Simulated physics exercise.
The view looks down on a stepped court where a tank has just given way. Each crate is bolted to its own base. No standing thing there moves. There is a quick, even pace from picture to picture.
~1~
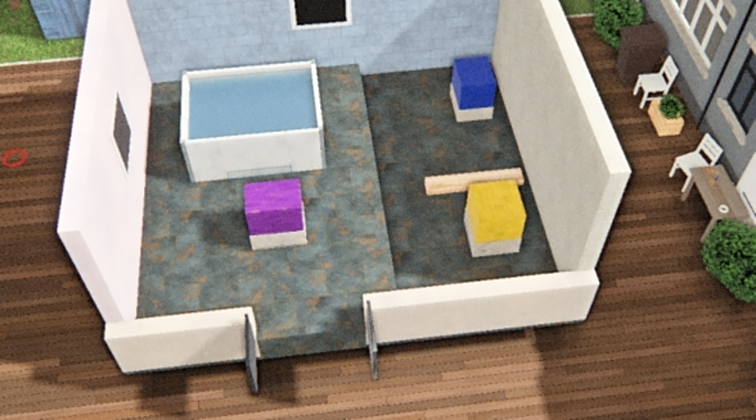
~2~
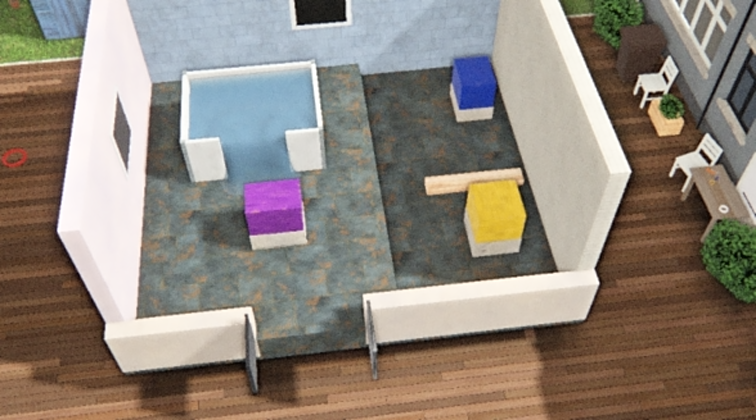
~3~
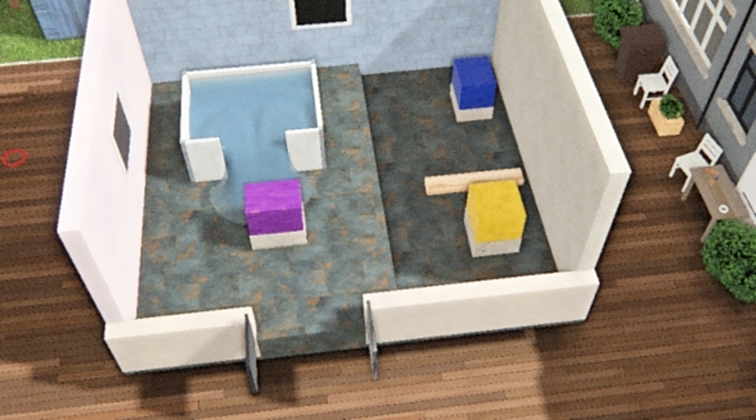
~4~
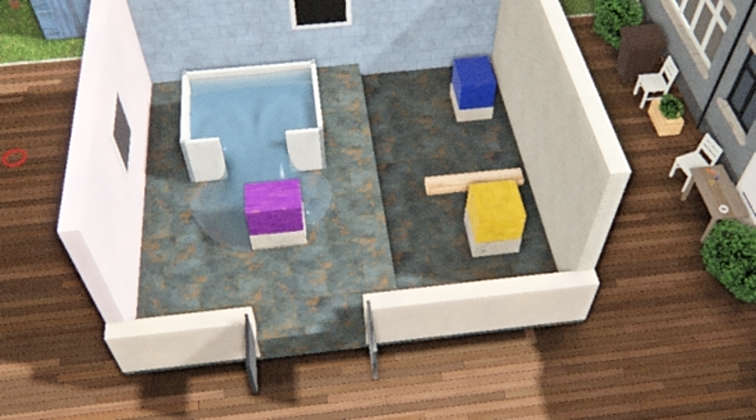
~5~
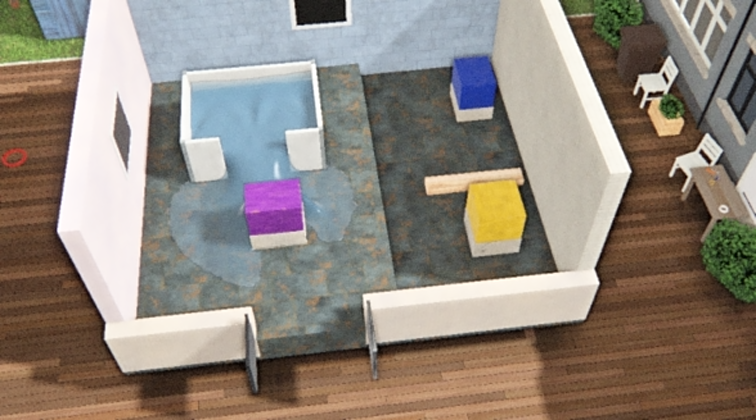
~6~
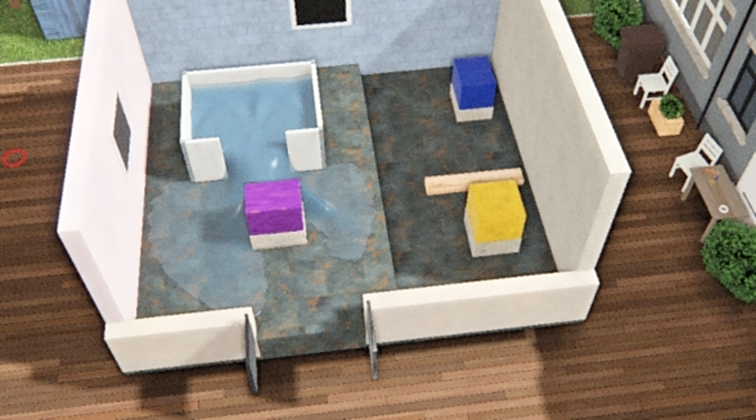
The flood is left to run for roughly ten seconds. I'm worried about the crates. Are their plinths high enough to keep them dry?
Well, the blue crate will stay dry, the purple crate will get wet, the yellow crate will stay dry.
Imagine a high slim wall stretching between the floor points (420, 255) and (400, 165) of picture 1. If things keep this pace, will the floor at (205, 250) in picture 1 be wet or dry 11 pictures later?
At that place: Wet.
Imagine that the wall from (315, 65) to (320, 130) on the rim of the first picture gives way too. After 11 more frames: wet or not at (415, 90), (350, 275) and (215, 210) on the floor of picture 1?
Drenched; spared; spared.
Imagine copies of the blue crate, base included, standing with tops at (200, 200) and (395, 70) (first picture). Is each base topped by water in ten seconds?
I'd expect the first one gets submerged and the next one is left untouched.
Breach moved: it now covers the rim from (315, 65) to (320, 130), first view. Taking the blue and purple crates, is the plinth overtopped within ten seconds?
As I see it, the blue one gets reached, and the purple one is not reached.
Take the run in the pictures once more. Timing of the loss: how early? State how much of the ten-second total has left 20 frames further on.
I'd put it at 30 per cent.
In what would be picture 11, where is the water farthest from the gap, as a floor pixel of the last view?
Near (469, 298).
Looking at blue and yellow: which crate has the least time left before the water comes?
The yellow crate, then.
A moment on, water covers 40 % of the floor; the blue crate not reached, the purple crate water round its plinth, the yellow crate water round its plinth.
Next, water covers 60 % of the floor; the blue crate water round its plinth, the purple crate water round its plinth, the yellow crate water round its plinth.
Then, water covers 75 % of the floor; the blue crate water round its plinth, the purple crate water round its plinth, the yellow crate water round its plinth.
Later, water covers 90 % of the floor; the blue crate water round its plinth, the purple crate water round its plinth, the yellow crate water round its plinth.
In the end, water covers 95 % of the floor; the blue crate stayed above the water, the purple crate was topped, the yellow crate stayed above the water.
